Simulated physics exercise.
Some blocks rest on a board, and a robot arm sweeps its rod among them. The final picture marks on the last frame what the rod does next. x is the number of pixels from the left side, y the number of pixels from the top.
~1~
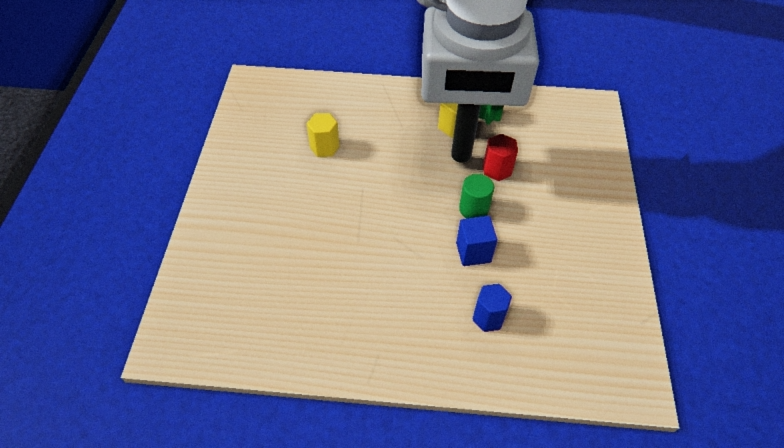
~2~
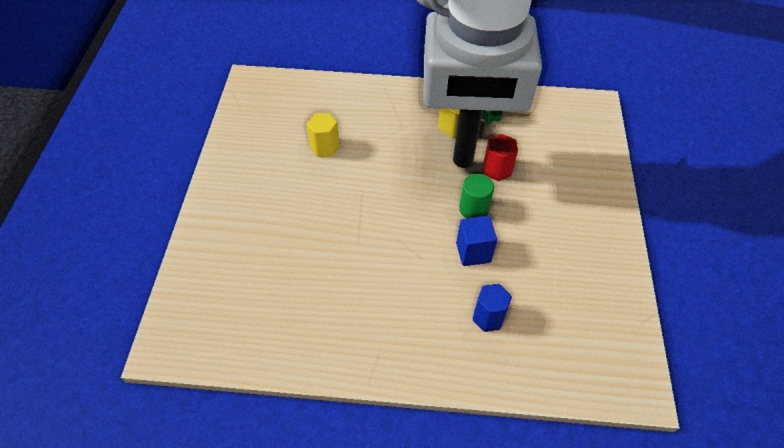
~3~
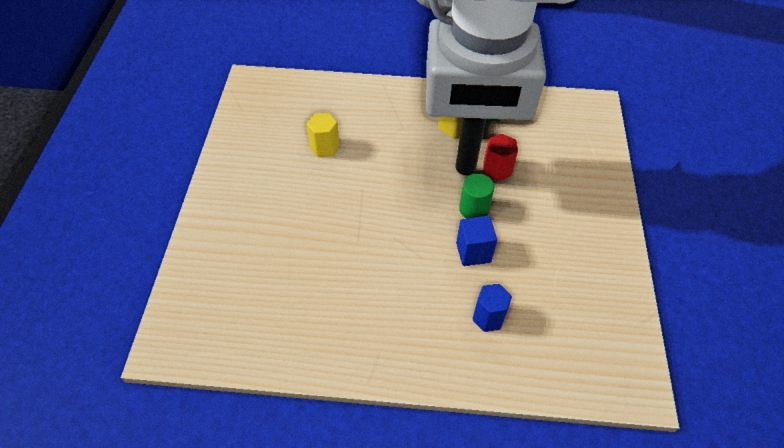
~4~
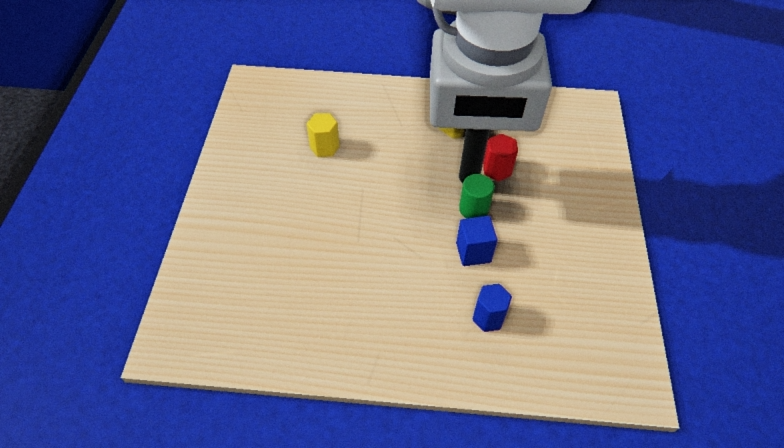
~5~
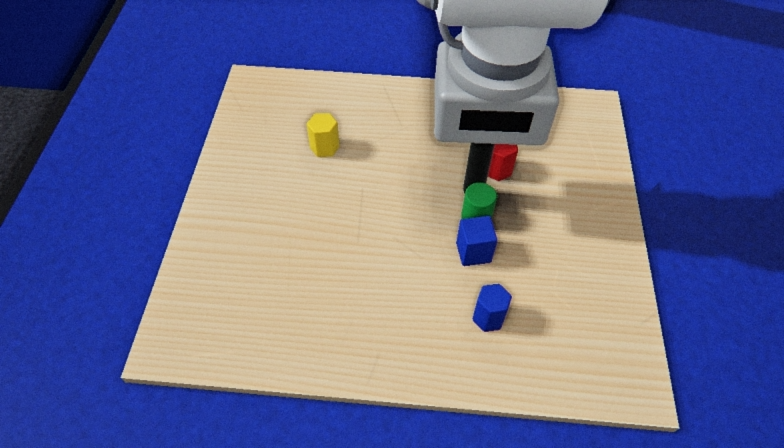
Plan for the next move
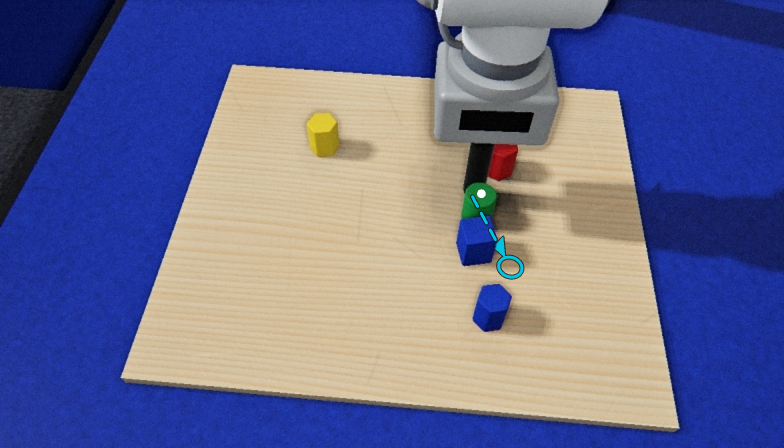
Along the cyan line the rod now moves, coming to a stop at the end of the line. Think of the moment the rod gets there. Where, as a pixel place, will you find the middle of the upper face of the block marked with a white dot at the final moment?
It should be at (505, 266) by then.
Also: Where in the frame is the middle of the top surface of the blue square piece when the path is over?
Put as a pixel place, it's (471, 263).
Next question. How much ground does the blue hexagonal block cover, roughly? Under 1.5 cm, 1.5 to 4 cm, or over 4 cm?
The answer is under 1.5 cm.
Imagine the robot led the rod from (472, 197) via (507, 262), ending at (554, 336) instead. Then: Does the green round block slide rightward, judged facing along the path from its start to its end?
It seems so.
The line goes in a line from (472, 197) to (510, 267); the dot is on the green round block.
On the path given first. Halfway along, rod at (493, 227); blue square piece at (477, 251), turned 65° clockwise; green round block at (499, 232).
At the end, rod at (512, 262); blue square piece at (471, 263), turned 100° clockwise; green round block at (505, 266); blue hexagonal block unmoved; red hexagonal block unmoved.
